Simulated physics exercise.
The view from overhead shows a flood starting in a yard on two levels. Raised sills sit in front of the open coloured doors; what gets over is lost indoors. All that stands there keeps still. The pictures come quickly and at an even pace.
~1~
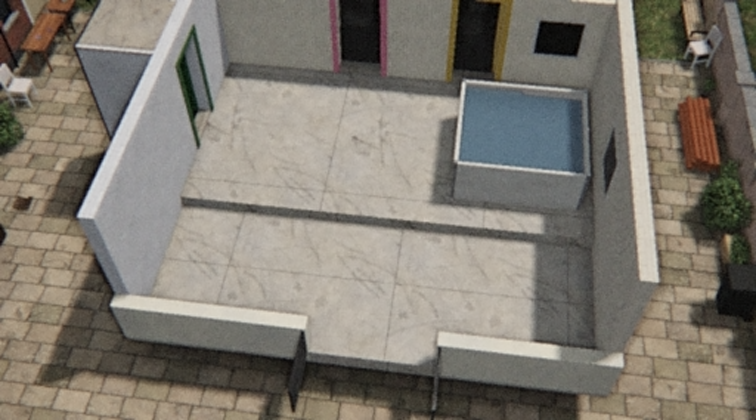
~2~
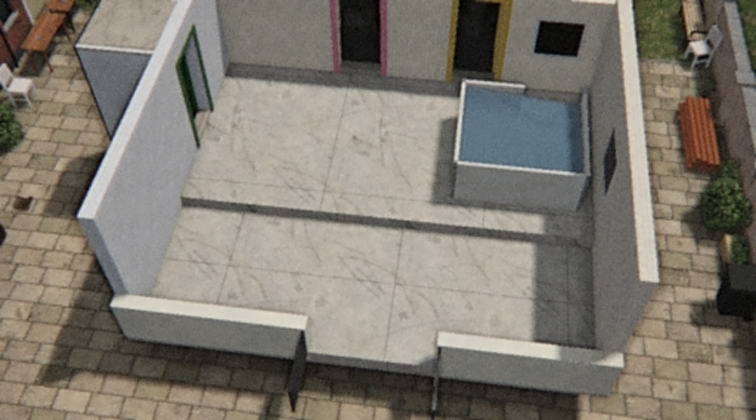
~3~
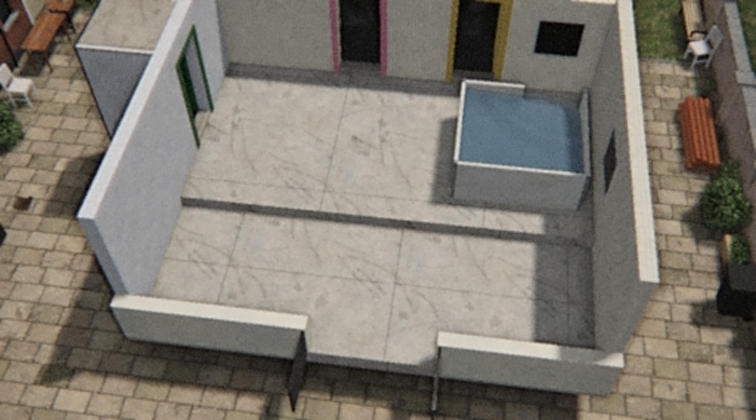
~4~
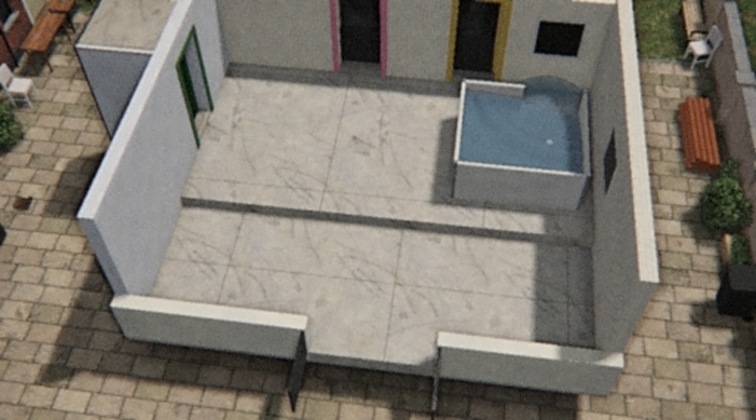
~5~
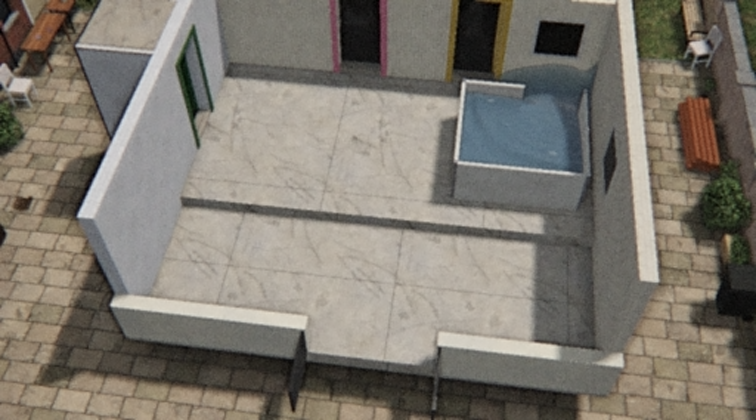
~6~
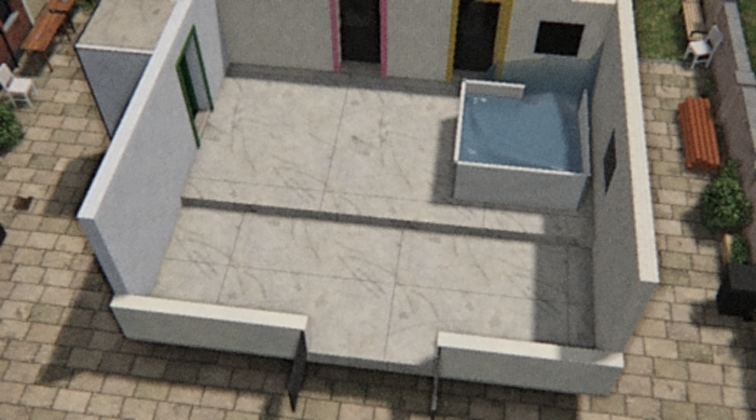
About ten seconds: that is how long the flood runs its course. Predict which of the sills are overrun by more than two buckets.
My prediction: The green door is going to be swamped, the pink door is going to stay within two buckets, the yellow door is going to be swamped.
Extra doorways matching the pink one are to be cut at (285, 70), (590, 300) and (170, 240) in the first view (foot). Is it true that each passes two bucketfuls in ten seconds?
Doors one to three: Does not reach it / does not reach it / does not reach it.
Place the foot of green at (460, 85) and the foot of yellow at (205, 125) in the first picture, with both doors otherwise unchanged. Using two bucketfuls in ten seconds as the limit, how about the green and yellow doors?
Green door: Comes in high; yellow door: Comes in high.
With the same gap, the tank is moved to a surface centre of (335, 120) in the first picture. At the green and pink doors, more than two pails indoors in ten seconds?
So, green comes in lower, and as for pink, it surpasses the cutoff.
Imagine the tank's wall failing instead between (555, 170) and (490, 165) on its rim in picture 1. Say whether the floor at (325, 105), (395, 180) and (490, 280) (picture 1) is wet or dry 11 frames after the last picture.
Going through them, the first would be still bare, the next still bare and the last submerged.
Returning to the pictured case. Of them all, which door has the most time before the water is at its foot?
It's the green one.
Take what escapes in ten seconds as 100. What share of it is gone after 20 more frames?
Near 20 in a hundred.
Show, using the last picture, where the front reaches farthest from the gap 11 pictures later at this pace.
At roughly (287, 71).
A moment on, water covers 10 % of the floor; the green door not reached, the pink door not reached, the yellow door under two buckets in.
Next, water covers 30 % of the floor; the green door not reached, the pink door wet at the sill, nothing in, the yellow door under two buckets in.
Then, water covers 55 % of the floor; the green door over two buckets in, the pink door wet at the sill, nothing in, the yellow door over two buckets in.
Later, water covers 85 % of the floor; the green door far over two buckets in, the pink door wet at the sill, nothing in, the yellow door over two buckets in.
In the end, water covers 85 % of the floor; the green door far over two buckets in, the pink door wet at the sill, nothing in, the yellow door over two buckets in.
